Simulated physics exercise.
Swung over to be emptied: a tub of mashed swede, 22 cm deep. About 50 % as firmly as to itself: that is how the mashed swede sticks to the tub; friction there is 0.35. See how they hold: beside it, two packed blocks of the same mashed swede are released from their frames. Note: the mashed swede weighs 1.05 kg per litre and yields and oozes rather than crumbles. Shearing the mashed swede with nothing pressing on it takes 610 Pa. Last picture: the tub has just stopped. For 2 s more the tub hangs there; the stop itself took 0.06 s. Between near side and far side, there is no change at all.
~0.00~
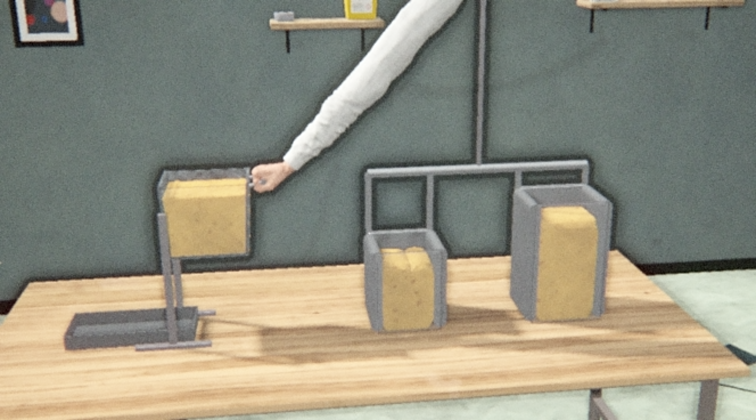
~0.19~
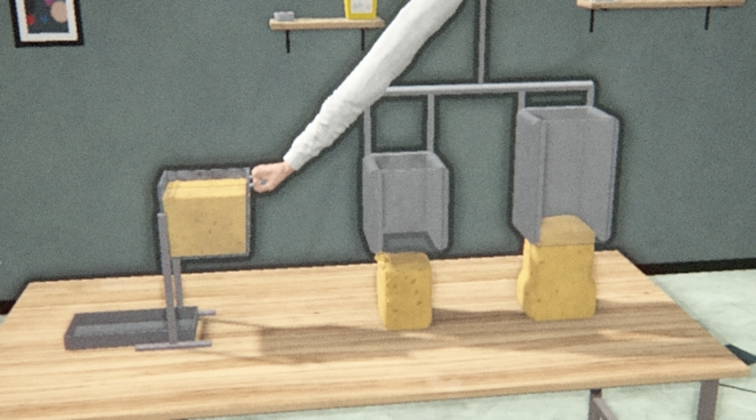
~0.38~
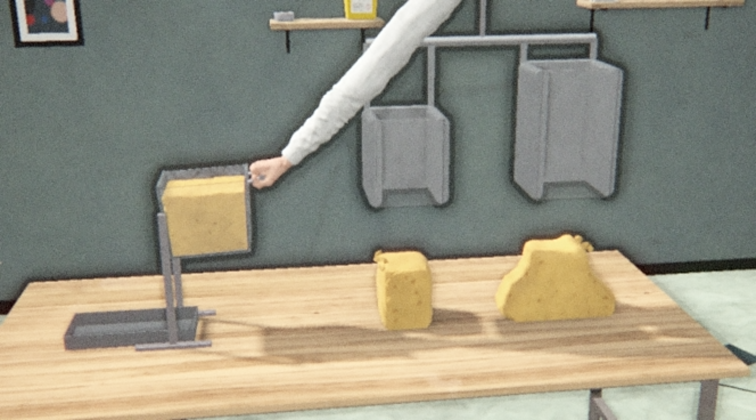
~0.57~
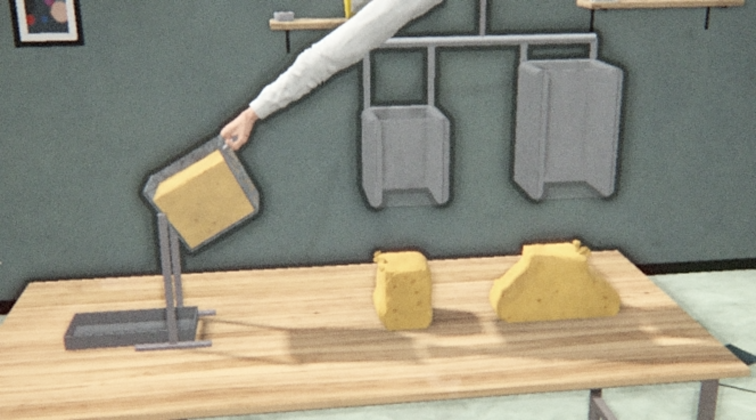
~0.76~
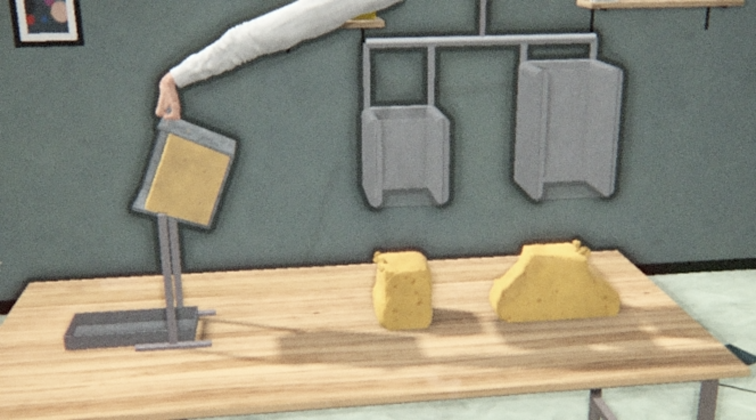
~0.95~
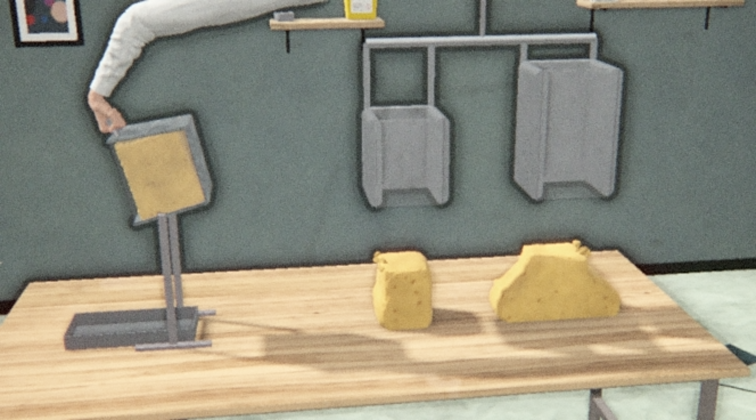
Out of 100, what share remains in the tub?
0 out of 100.
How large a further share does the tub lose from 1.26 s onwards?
Close to 35 % of the whole load.
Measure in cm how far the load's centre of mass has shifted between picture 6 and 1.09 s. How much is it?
About 7 cm.
After 1.09 s, the tub is at 102 degrees and holds 78 %.
After 1.26 s, the tub is at 102 degrees and holds 33 %.
After 1.43 s, the tub is at 102 degrees and holds 4 %.
After 1.60 s, the tub is at 102 degrees and holds 0 %.
After 2.95 s, at the end, the tub is at 102 degrees and holds 0 %.
